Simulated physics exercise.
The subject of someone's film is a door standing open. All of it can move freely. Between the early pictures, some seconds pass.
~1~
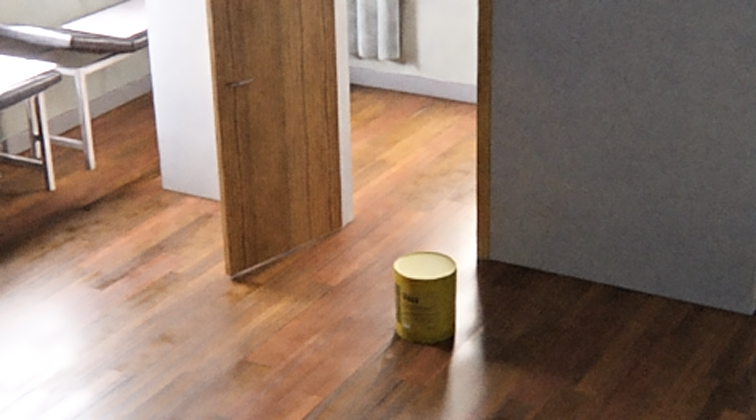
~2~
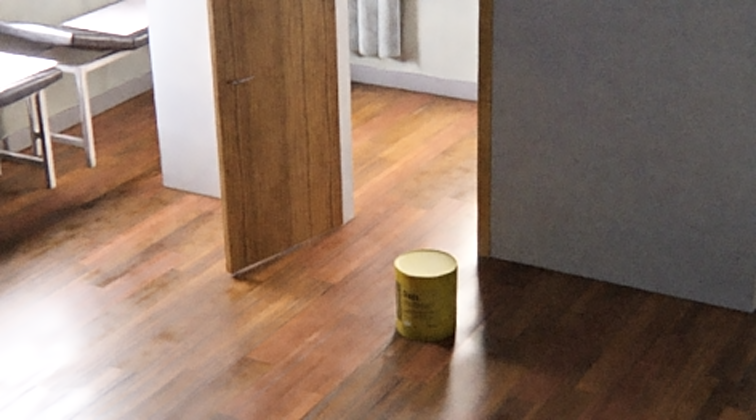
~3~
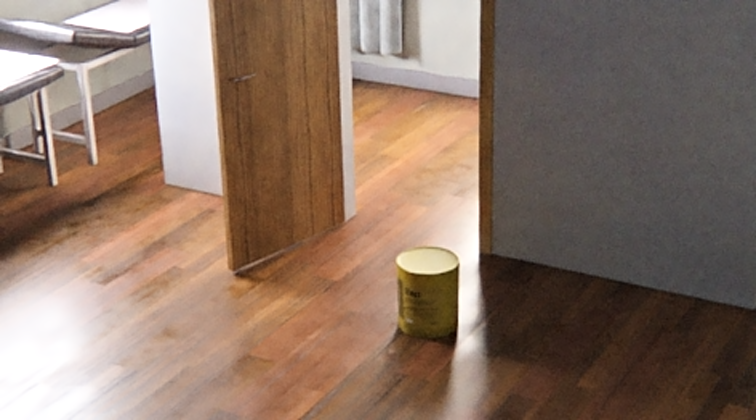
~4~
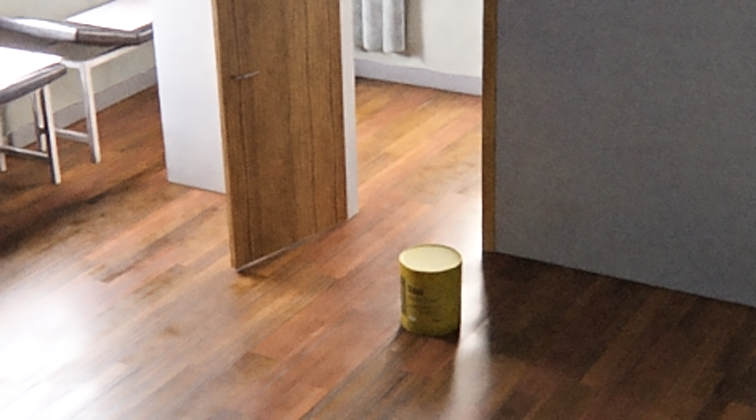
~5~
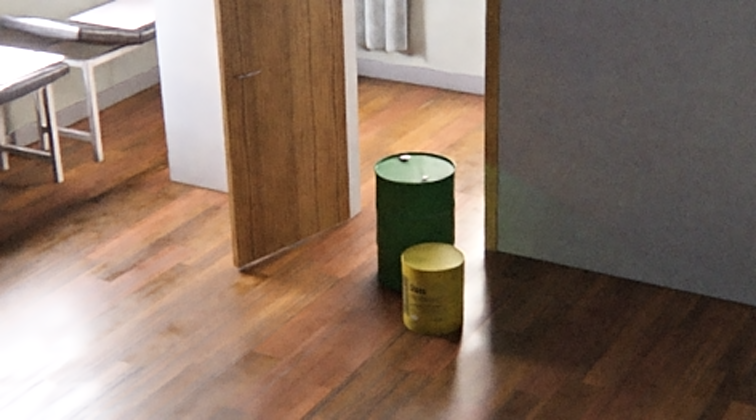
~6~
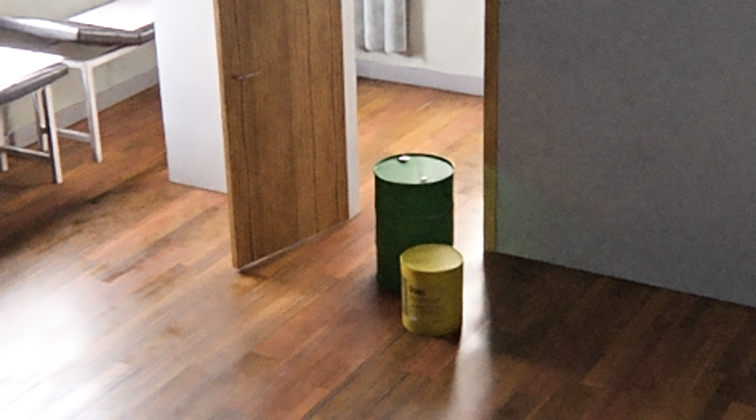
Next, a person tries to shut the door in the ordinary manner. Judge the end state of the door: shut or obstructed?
The push fails.
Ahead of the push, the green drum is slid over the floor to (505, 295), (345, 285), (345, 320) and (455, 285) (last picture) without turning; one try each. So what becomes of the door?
Door, in order of tries: Fully closed, obstructed, fully closed, obstructed.
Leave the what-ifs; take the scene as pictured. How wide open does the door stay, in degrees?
Around 50 degrees.
Then, 0.40 s on from there, door 94° open.
Then, 0.70 s on from there, door 75° open.
Then, 0.80 s on from there, door 67° open.
Then, 1.00 s on from there, door 52° open.
In the end, door 49° open; both unmoved. At the end, from the last picture's camera, green drum near (416, 222).
